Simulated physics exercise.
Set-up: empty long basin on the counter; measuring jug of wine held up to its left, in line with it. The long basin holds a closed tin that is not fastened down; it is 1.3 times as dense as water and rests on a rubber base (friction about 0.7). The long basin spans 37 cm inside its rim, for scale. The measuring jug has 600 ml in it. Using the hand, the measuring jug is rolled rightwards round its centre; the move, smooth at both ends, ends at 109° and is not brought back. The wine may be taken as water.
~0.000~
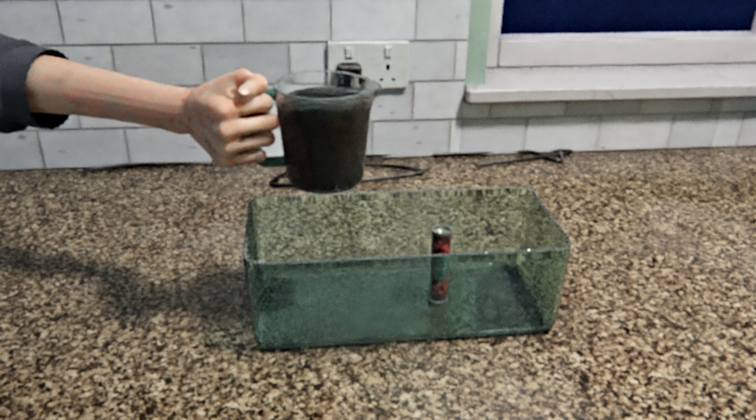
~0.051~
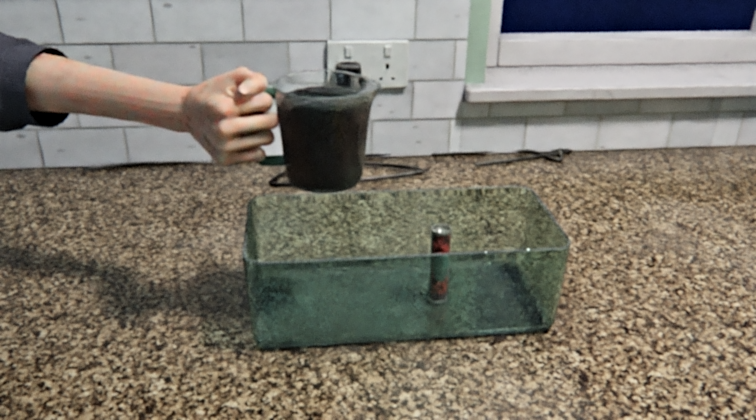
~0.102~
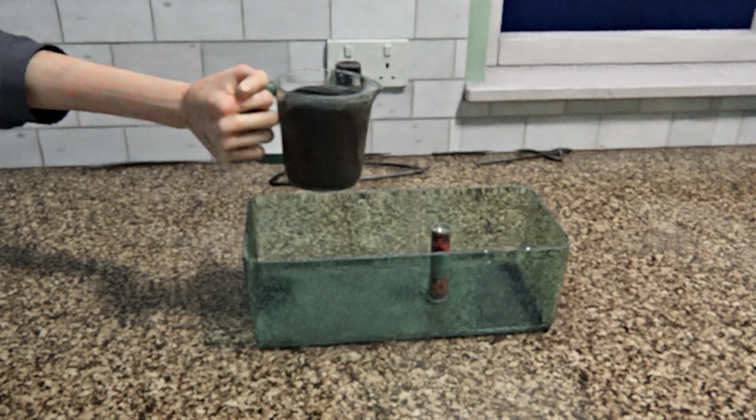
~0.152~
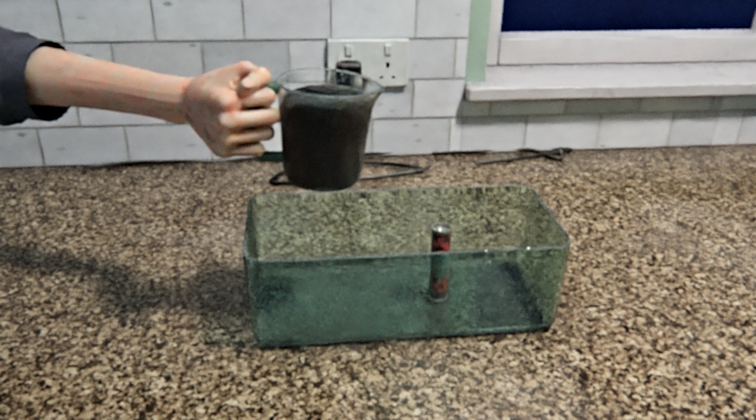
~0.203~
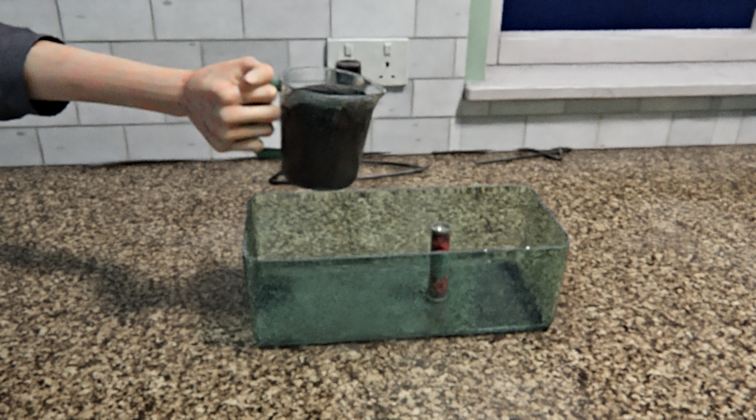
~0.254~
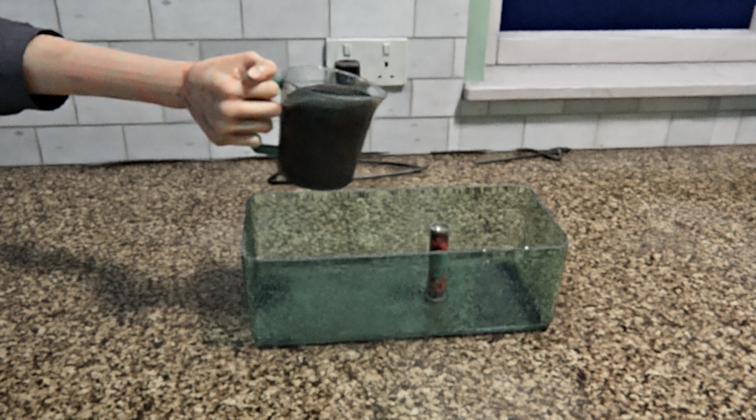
A speckled brown kitchen counter against a white tiled wall with a socket and part of a window is seen from the front, slightly above. A hand from the left holds a clear jug of dark liquid above the left part of a greenish glass basin, where a small red and black tin stands upright. The hand slowly tilts the jug slightly rightwards, while the basin and tin stay still.
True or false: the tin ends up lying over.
True.
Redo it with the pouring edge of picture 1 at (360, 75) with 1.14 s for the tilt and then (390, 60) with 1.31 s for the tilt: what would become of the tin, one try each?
Trial 1 - tin tips; trial 2 - tin tips.
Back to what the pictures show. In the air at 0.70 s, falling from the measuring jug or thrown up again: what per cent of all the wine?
Around 16 percent.
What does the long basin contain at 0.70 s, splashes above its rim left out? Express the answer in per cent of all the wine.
I'd put it near 7 percent.
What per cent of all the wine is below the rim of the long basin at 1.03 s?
Some 66 percent of the total.
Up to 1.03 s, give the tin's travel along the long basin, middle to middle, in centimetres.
Around 1 centimetres.
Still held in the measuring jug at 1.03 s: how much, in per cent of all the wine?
Around 20 in a hundred.
After 0.70 s the tilt is 65° and 77 per cent is still to pour; the tin stands where it began.
After 1.03 s the tilt is 101° and 19 per cent is still to pour; the tin leans 13°.
After 1.38 s the tilt is 109° and 0 per cent is still to pour; the tin lies on its side.
After 1.75 s the tilt is 109° and 0 per cent is still to pour; the tin lies on its side.
In the end the tin lies on its side.
